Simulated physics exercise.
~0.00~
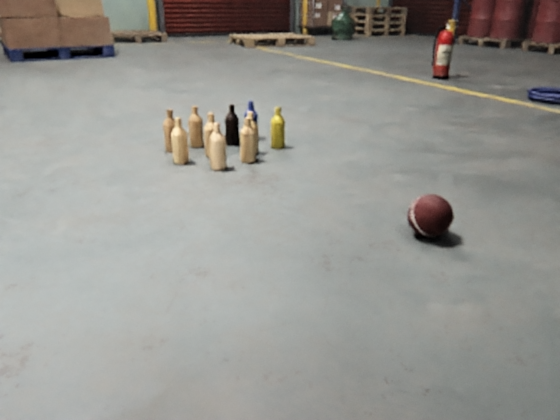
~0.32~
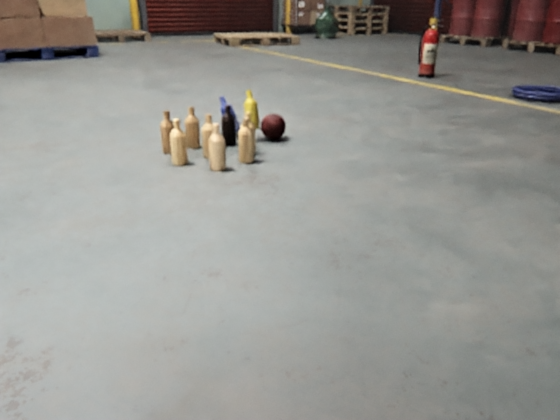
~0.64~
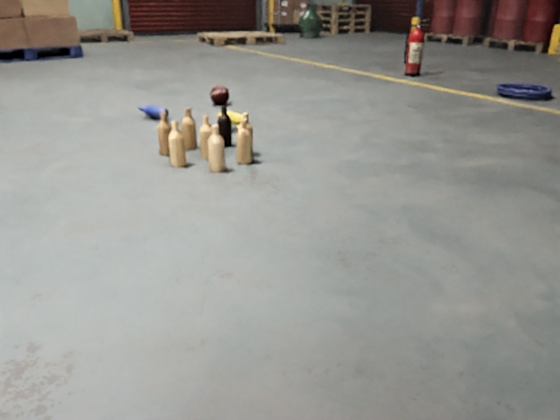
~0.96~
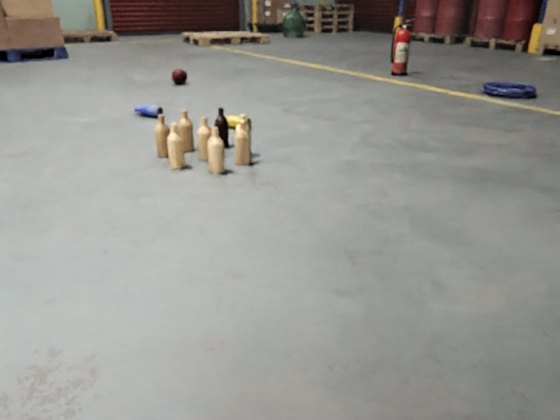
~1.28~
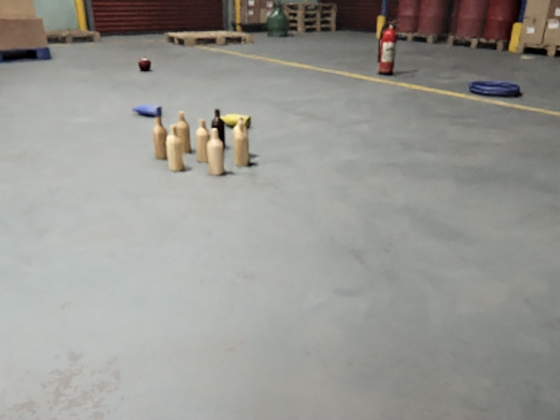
On a warehouse floor, a dark red ball rolls leftward into the back of a group of wooden skittles, knocking over the blue one and the yellow one. The rest stay standing, including a black one, as the ball rolls away toward the back left.
